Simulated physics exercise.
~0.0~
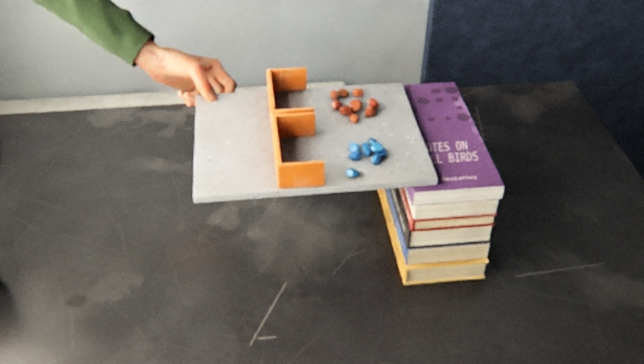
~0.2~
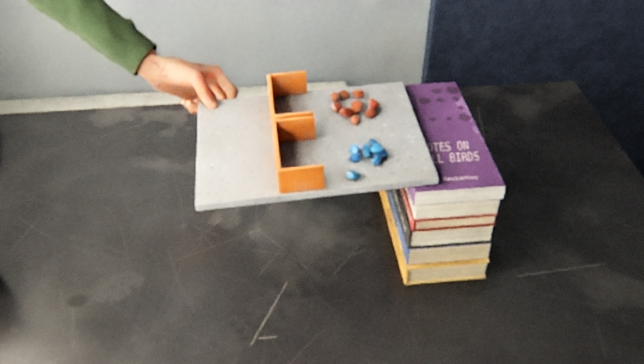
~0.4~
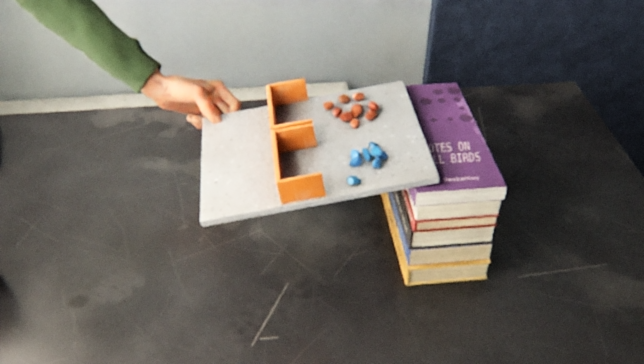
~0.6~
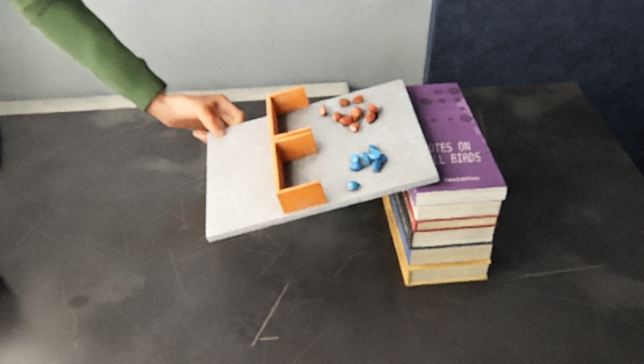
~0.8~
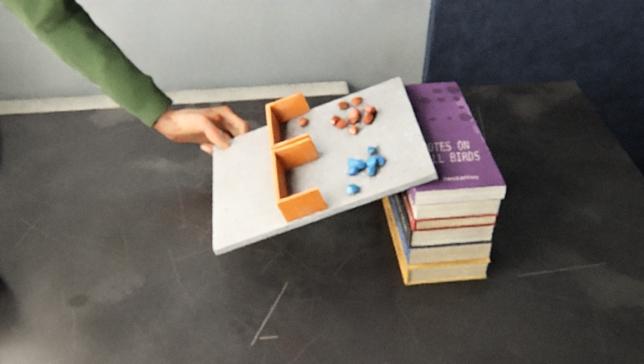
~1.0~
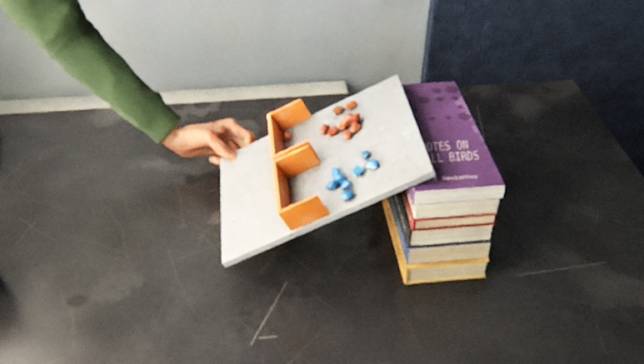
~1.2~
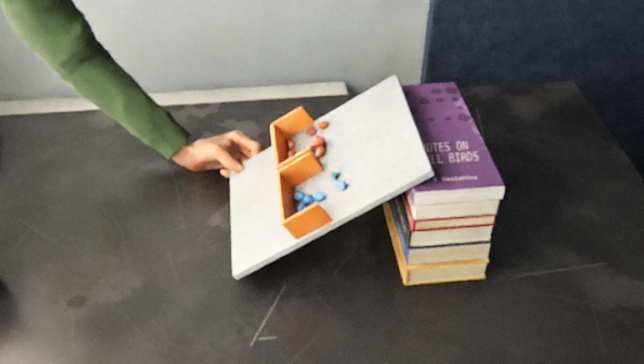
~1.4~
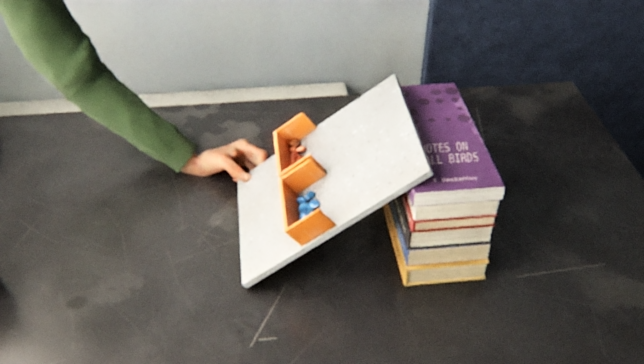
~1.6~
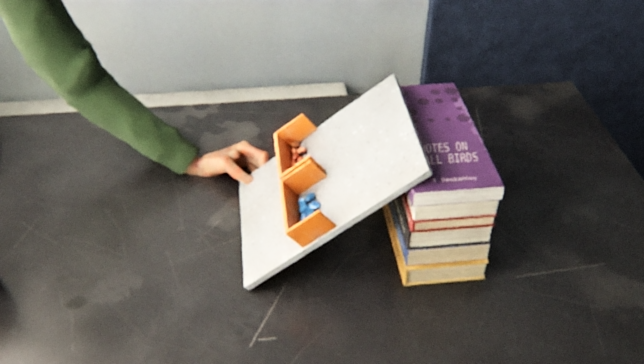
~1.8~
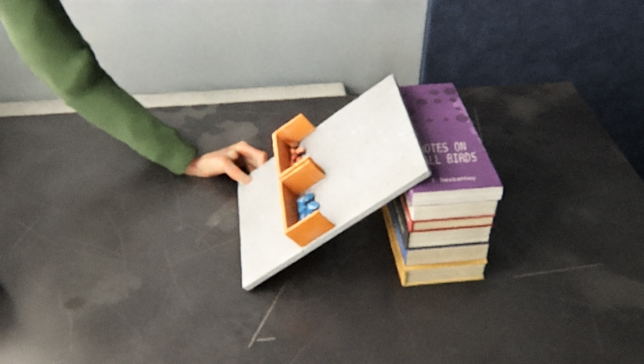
A hand lowered the left end of a pale board propped on a stack of books, and as it tilted, the small red and blue pieces slid down left and ended up gathered in separate piles against the orange strips.
